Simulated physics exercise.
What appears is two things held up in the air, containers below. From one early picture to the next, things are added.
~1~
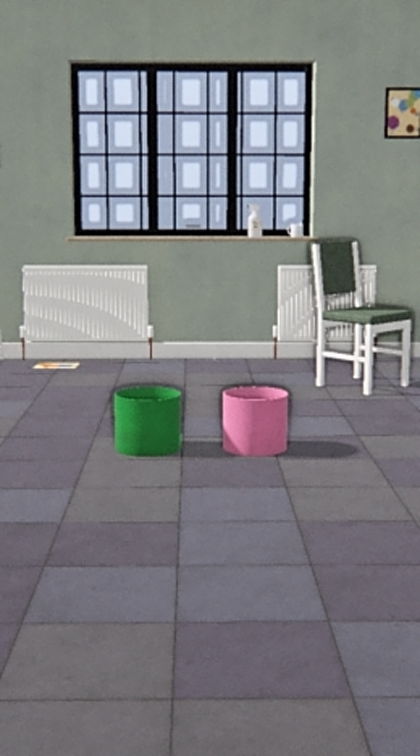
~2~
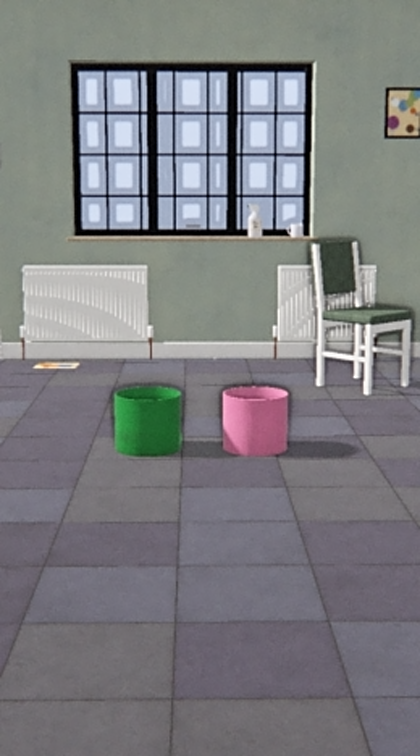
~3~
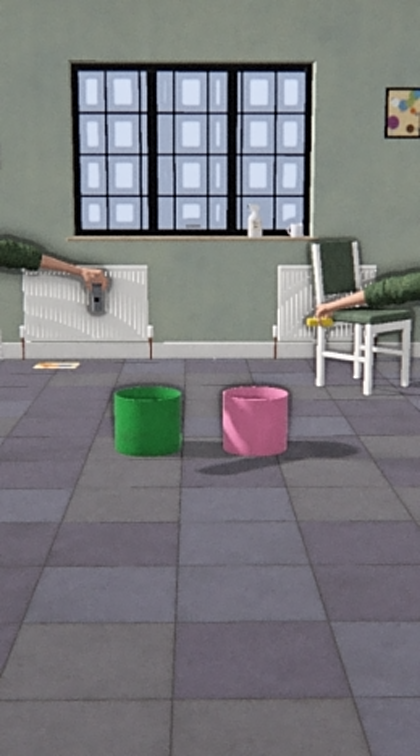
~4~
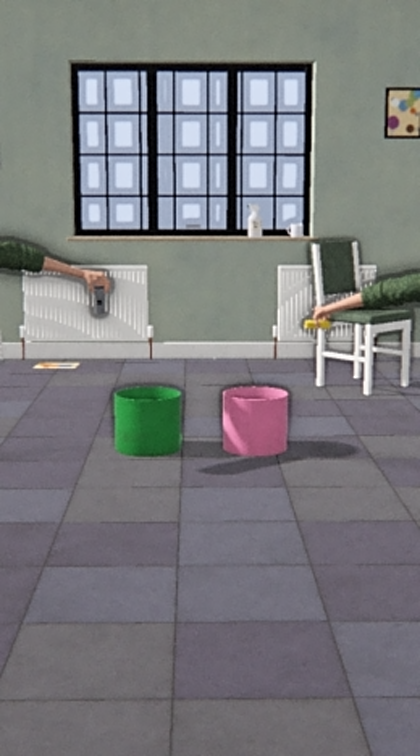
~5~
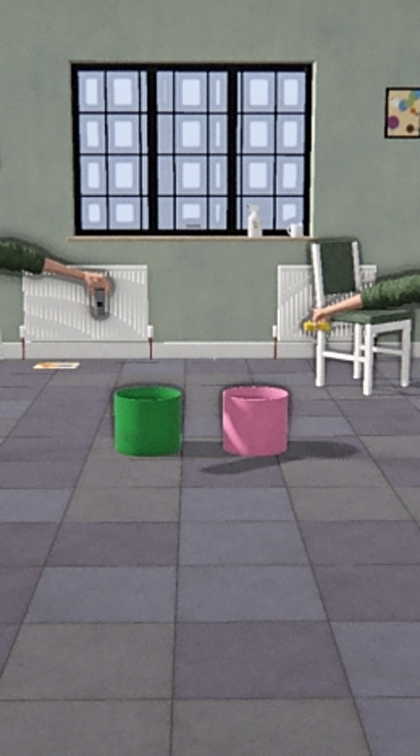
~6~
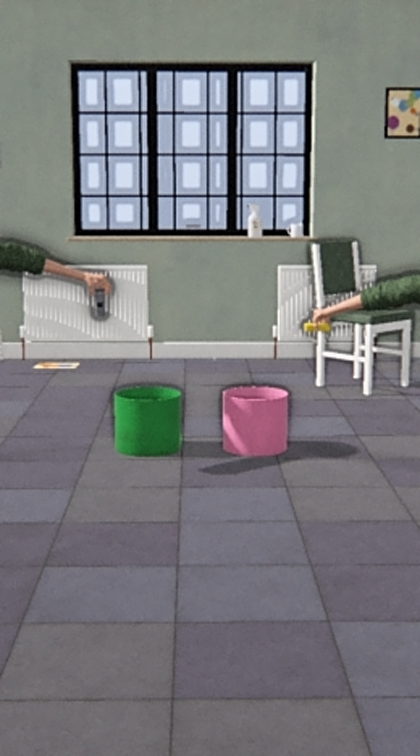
Two arms in green sleeves enter from the left and right, one holding a grey shaker and the other a yellow sponge, and stay almost still in the air behind a green bin and a pink bin.
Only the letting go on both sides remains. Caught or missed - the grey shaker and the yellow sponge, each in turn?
I would say the grey shaker misses, the yellow sponge misses.
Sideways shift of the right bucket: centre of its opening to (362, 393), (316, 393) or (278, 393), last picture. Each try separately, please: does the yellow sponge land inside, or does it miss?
Out, In, Out.
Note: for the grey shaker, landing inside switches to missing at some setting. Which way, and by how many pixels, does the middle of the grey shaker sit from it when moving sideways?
Shift it right by 16 pixels.
Then, 0.24 s past the last view, grey shaker in the air near (101, 343); yellow sponge in the air near (316, 368).
Finally, the grey shaker falls beside it, near (103, 436); the yellow sponge falls beside it, near (315, 444).
